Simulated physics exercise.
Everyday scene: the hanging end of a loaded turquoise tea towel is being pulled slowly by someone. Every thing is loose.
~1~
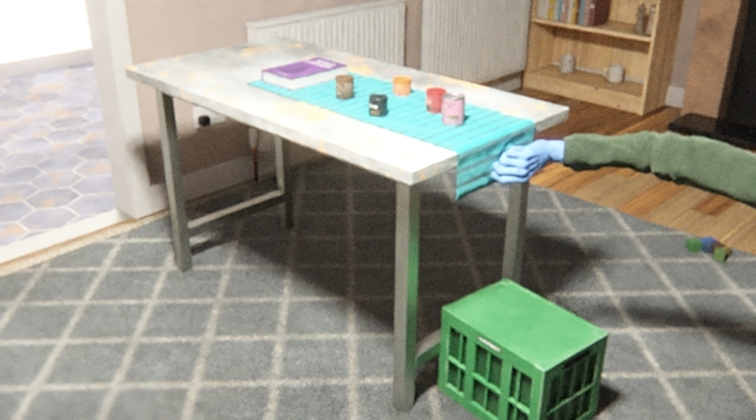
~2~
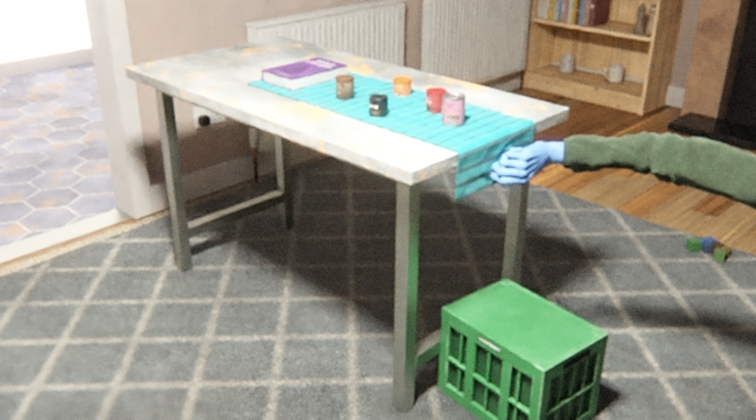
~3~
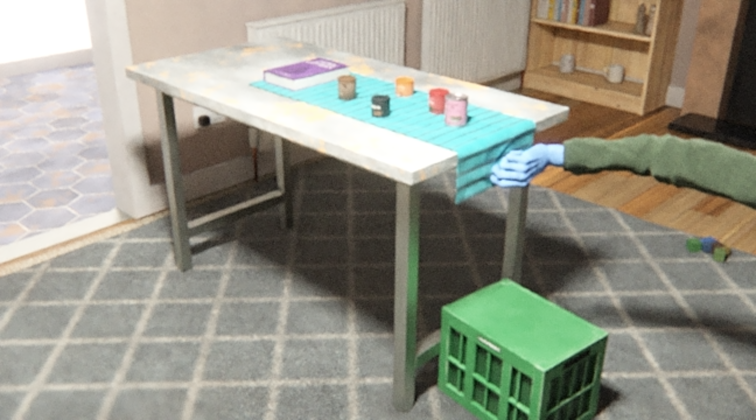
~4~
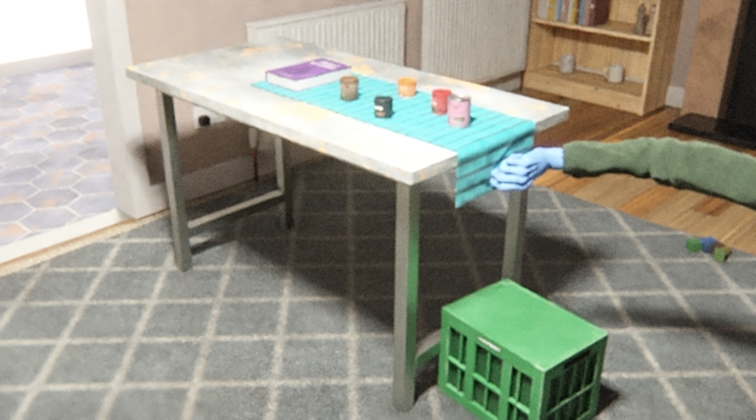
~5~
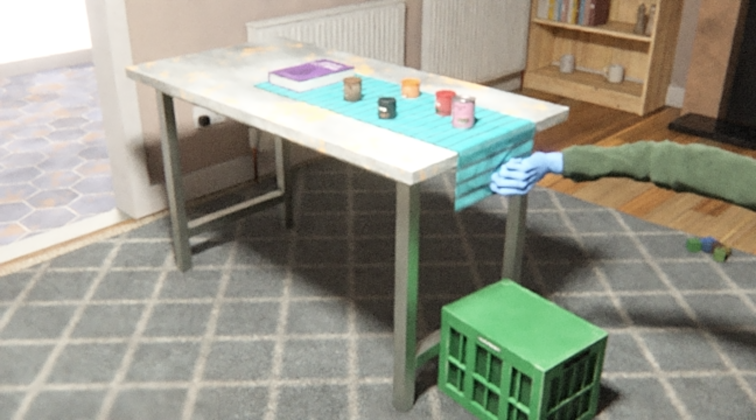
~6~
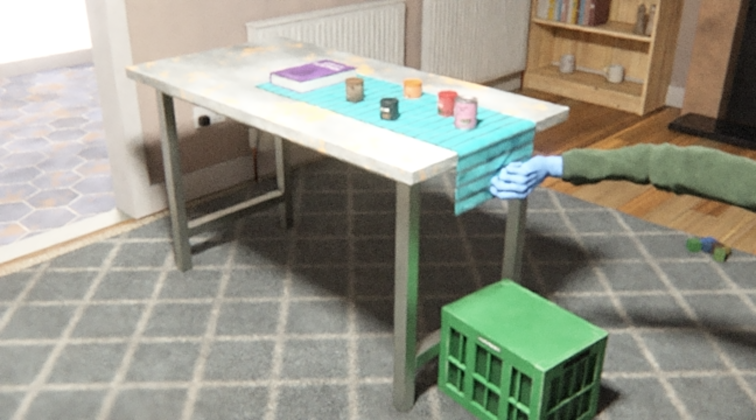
In a living room, a blue-gloved hand slowly pulling a turquoise cloth at a table's edge, small pots shifting slightly right.
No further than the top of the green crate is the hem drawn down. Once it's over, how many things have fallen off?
Three things come off.
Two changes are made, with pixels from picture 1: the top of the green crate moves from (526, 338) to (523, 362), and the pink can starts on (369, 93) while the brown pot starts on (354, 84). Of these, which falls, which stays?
The pink can ends up still on top and the brown pot ends up still on top.
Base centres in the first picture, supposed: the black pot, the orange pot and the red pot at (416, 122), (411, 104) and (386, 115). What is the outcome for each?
Black pot: Off; orange pot: Off; red pot: Off.
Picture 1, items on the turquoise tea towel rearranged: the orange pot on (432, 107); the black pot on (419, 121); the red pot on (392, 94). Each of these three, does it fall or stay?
Orange pot - leaves the top, black pot - leaves the top, red pot - stays aboard.
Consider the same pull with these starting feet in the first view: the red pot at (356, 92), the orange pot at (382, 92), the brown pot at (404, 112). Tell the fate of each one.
Outcome: Red pot keeps its perch; orange pot keeps its perch; brown pot is gone.
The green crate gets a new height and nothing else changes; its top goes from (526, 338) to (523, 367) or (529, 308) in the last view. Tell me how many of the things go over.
We'd get 4 in the first case and 2 in the second.
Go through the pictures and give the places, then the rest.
In the first frame, hem (456, 201); pink can (454, 95); red pot (436, 90); black pot (378, 96); orange pot (402, 78); brown pot (345, 77); top of the crate (526, 338).
In the second frame, hem (455, 201); pink can (454, 95).
In the third frame, hem (456, 204); red pot (439, 91).
In the fourth frame, hem (456, 208); black pot (383, 98); top of the crate (526, 338).
In the fifth frame, hem (455, 213); orange pot (411, 81).
In the sixth frame, hem (455, 216); pink can (467, 99); red pot (448, 93); black pot (389, 100); orange pot (413, 81); brown pot (354, 80).
Soon after, hem near (492, 244); pink can gone.
Then, hem on the crate; pink can, red pot and black pot gone.
At rest, hem on the crate; pink can, red pot and black pot gone. The table loses three.
